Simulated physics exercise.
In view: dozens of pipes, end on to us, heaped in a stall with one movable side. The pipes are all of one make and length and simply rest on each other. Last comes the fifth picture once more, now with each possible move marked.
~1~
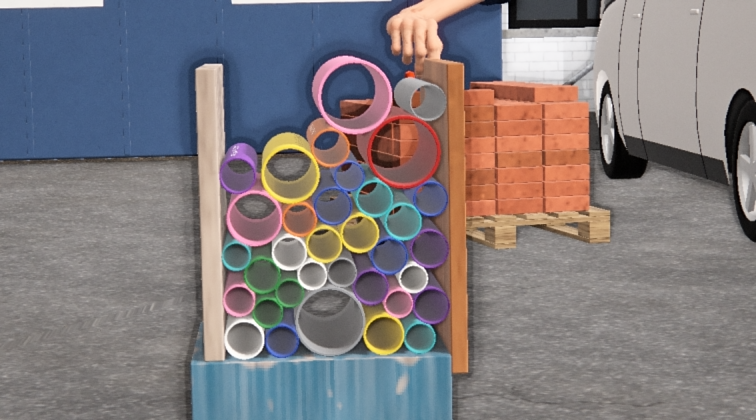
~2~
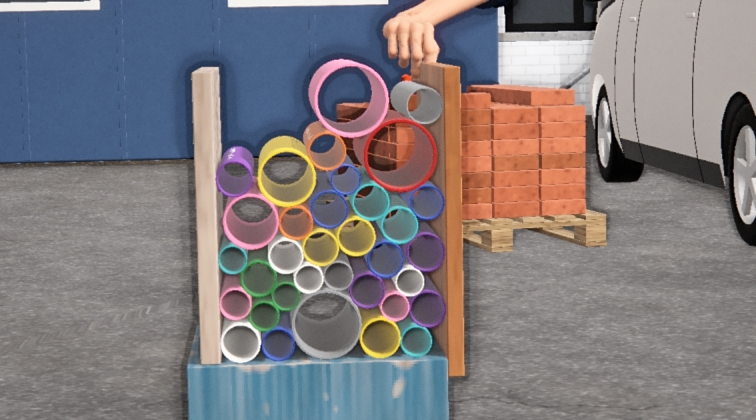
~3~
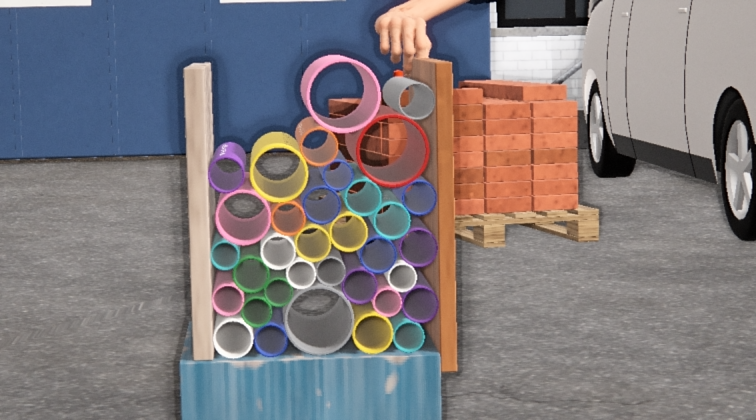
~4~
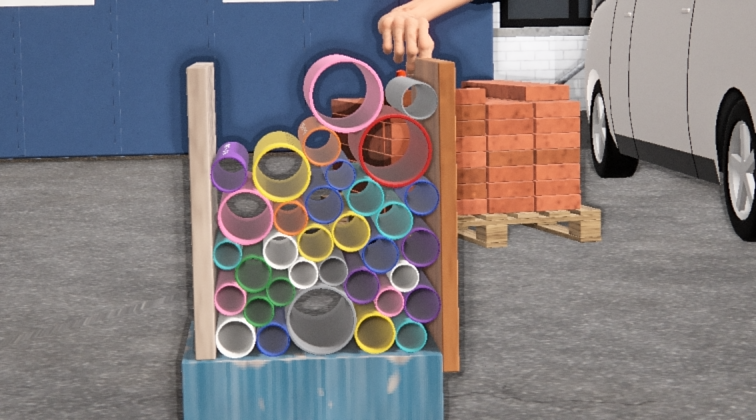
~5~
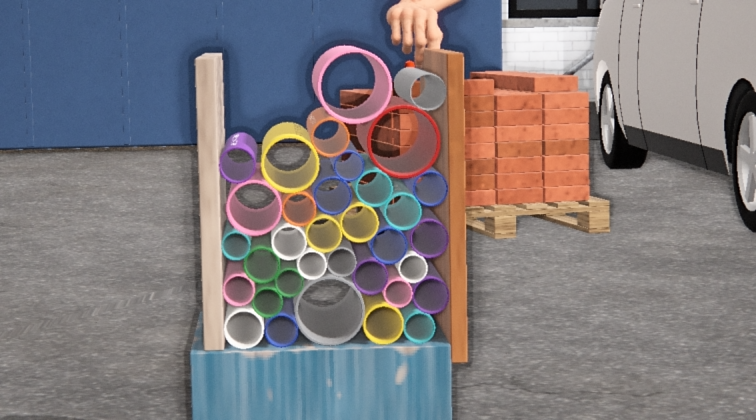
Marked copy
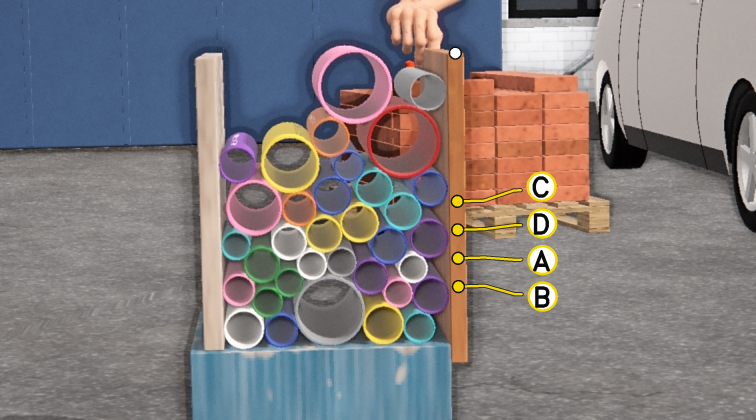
At first, colourful pipes of various widths sit heaped between two upright boards on a blue base, with a hand at the top of the right board. The whole view shifts slightly one way and then back, while the pipes, boards and hand show no clear movement relative to one another.
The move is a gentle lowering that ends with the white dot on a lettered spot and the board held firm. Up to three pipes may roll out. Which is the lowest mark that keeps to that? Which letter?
C is the limit.
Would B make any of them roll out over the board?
At B: Yes.
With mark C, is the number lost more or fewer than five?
Fewer than five.
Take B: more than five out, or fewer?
It loses more than five.
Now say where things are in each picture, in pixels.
A green pipe (262, 276); a white pipe (289, 253); a turquoise pipe (374, 199), in the first picture.
A turquoise pipe (371, 202); a purple pipe (234, 179), in the second picture.
Side board (431, 203); a white pipe (233, 338), in the third picture.
A purple pipe (422, 304); a green pipe (281, 292), in the fourth picture.
A green pipe (262, 266); a white pipe (289, 242); a turquoise pipe (374, 188), in the fifth picture.
On the marked copy, A at (458, 258); B at (459, 287); C at (458, 201); D at (458, 230); the white dot at (456, 53).
Following C. Soon after the start, top of the board (447, 118).
Later, top of the board (448, 192).
In the end, top of the board (448, 201), one out over the board.
As for the rest, A four out over the board; B more than three out over the board; D four out over the board.
